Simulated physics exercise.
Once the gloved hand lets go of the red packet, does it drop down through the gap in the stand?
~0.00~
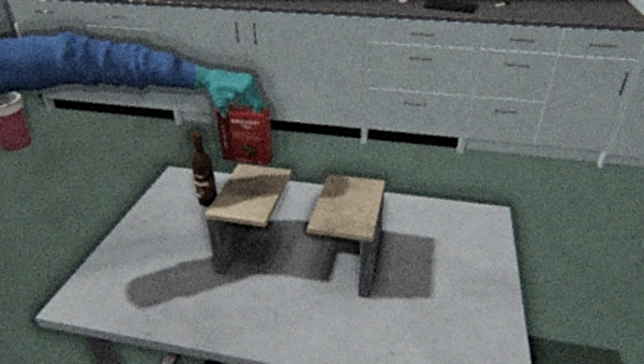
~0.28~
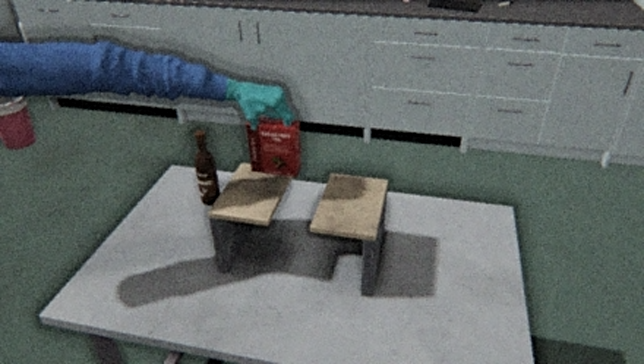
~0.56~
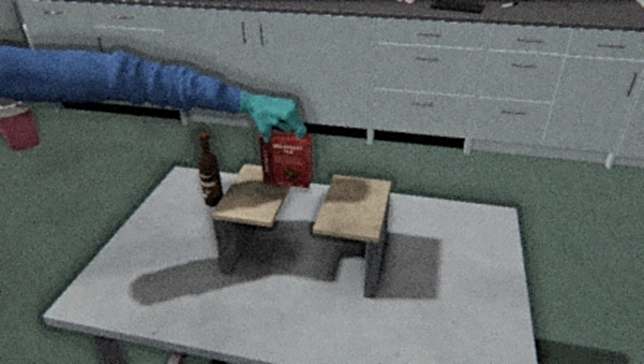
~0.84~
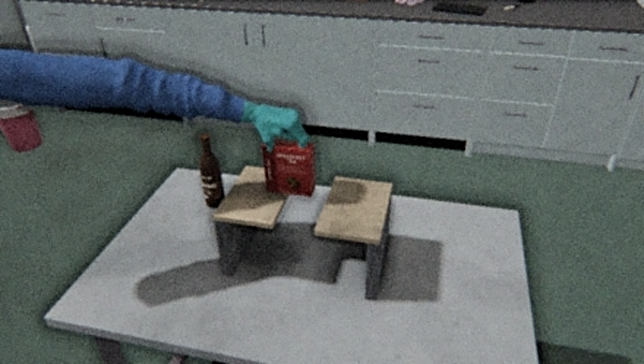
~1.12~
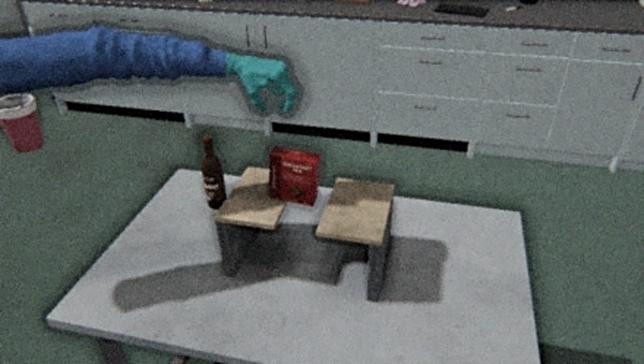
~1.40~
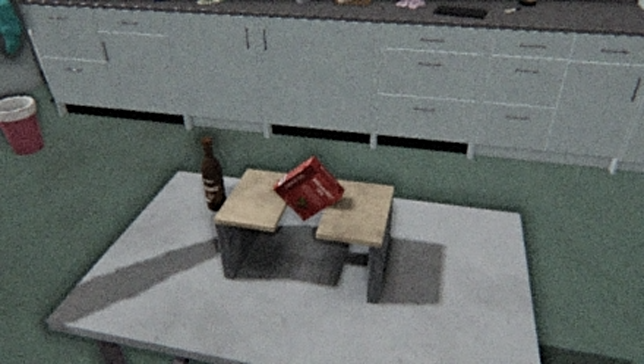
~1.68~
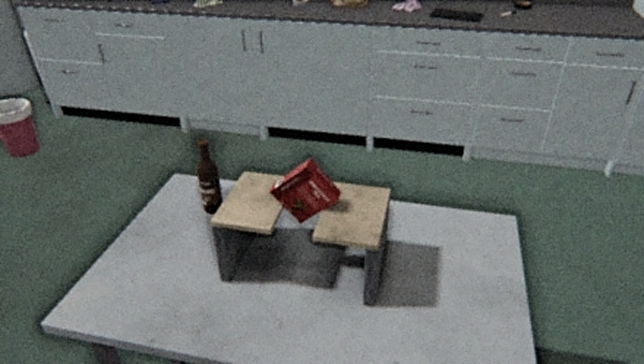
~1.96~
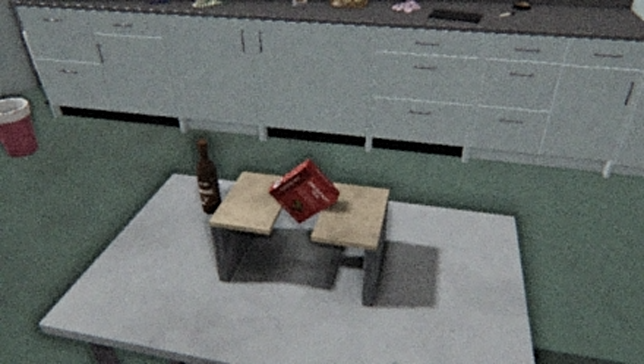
No, it does not drop through. The red packet tips over but stays caught on top, leaning across the gap.
